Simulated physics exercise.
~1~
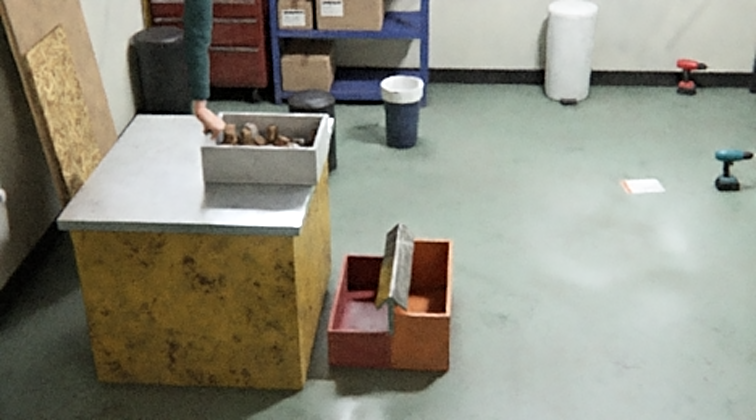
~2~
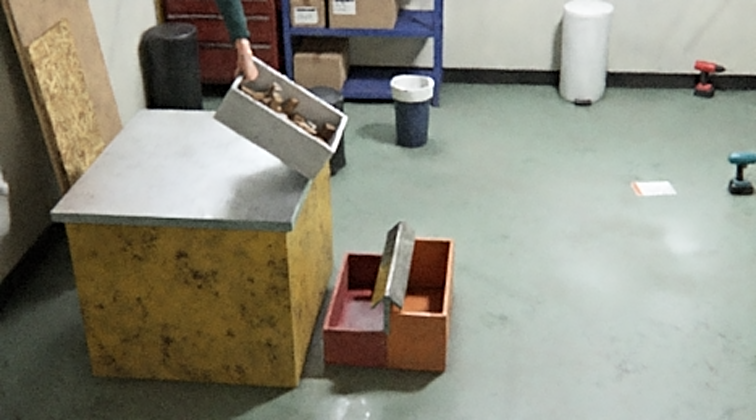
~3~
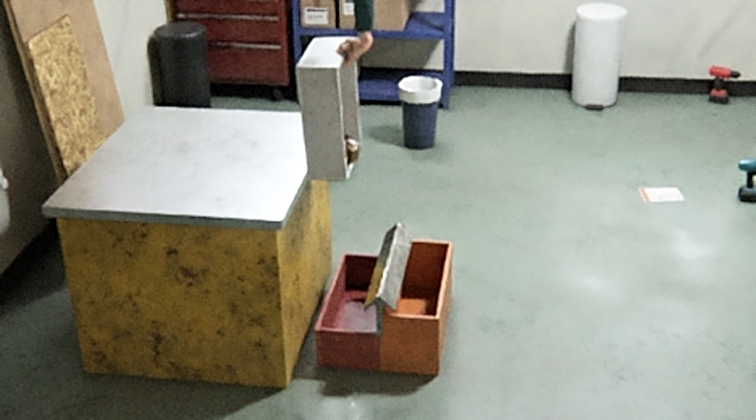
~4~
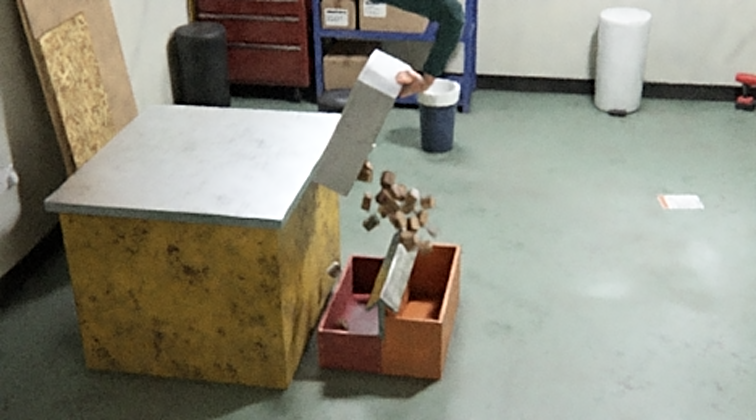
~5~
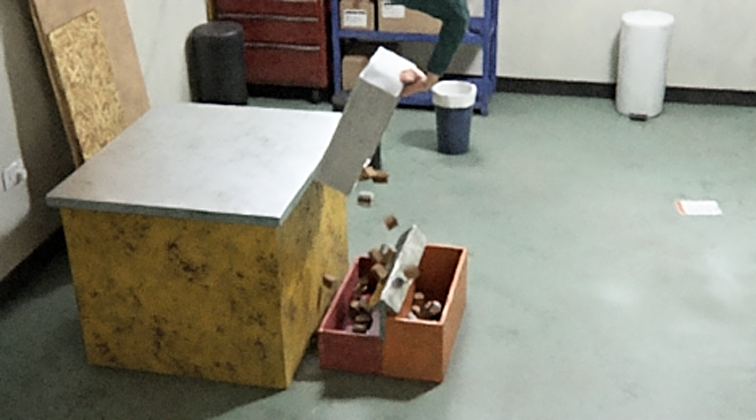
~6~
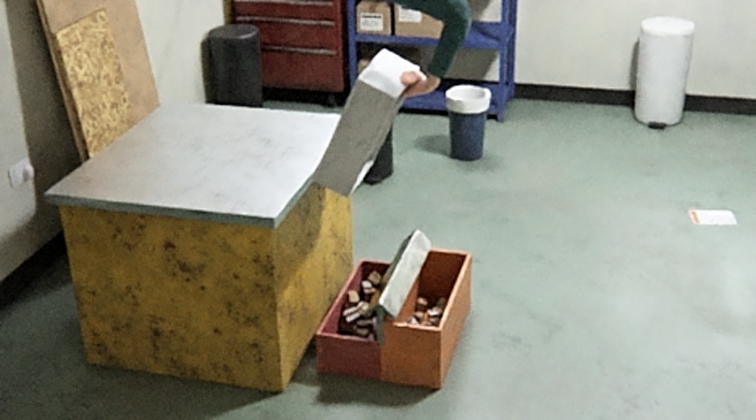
In a workshop, a hand tipped a pale tote of small brown blocks over the edge of a bench, and they tumbled onto the ridge between a red box and an orange tote below, ending up scattered in both.
